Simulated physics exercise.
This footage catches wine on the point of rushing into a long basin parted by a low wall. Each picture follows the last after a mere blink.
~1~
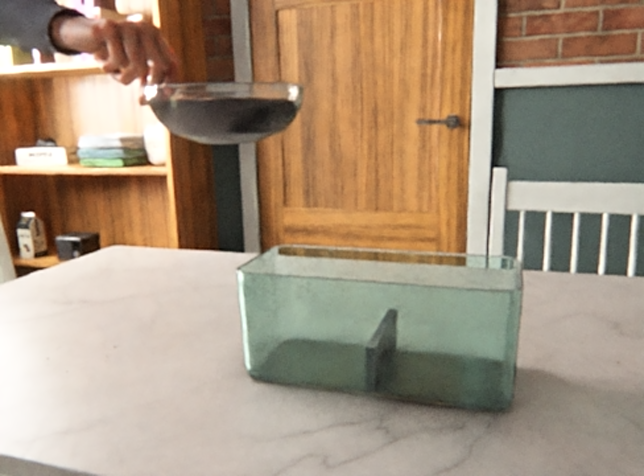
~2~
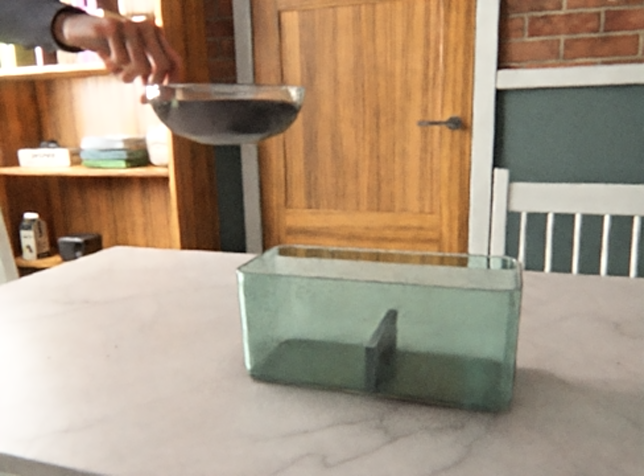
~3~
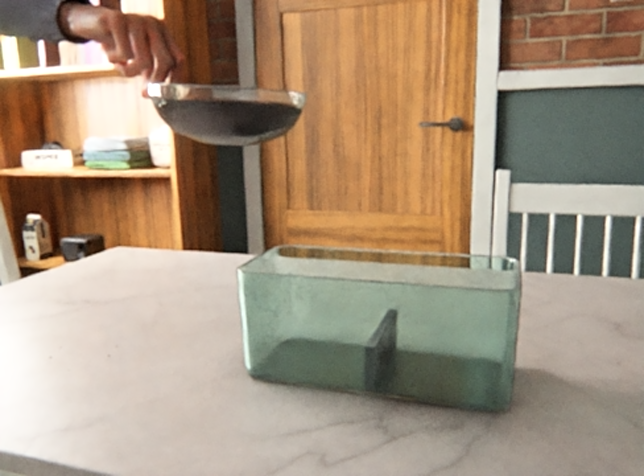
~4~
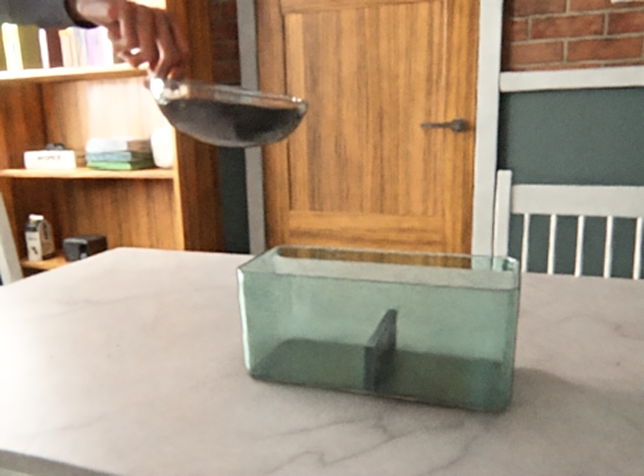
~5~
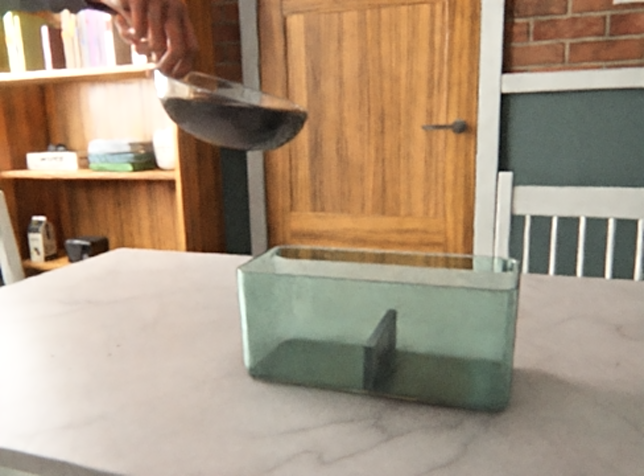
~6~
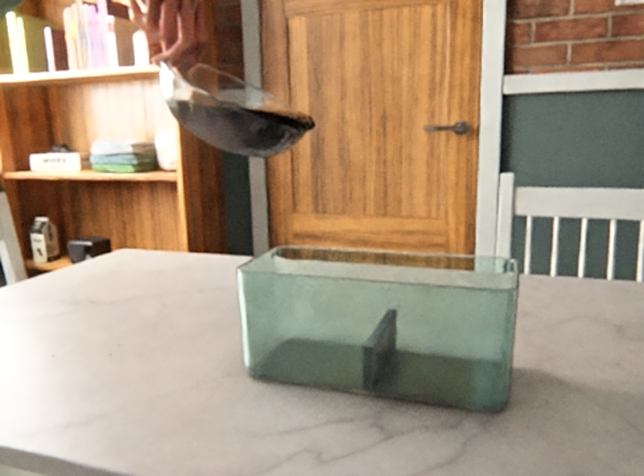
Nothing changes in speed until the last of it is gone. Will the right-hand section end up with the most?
The winner here is the left pocket, by the look of it.
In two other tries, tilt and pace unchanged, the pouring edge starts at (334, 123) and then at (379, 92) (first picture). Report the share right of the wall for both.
First try 45 %, second try 70 %.
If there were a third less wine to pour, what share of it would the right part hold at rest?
It should come out close to 5 per cent.
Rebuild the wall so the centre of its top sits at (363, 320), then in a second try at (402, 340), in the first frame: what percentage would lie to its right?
In order, some 40 and 15 in a hundred.
A moment on, the tilt is 84° and 9 per cent is still to pour, 33 is left of the wall and 4 right of it.
Next, the tilt is 95° and 0 per cent is still to pour, 77 is left of the wall and 11 right of it.
Then the tilt is 95° and 0 per cent is still to pour, 78 is left of the wall and 13 right of it.
Later the tilt is 95° and 0 per cent is still to pour, 78 is left of the wall and 13 right of it.
Finally, 78 per cent lies left of the wall, 13 right of it and 9 outside.
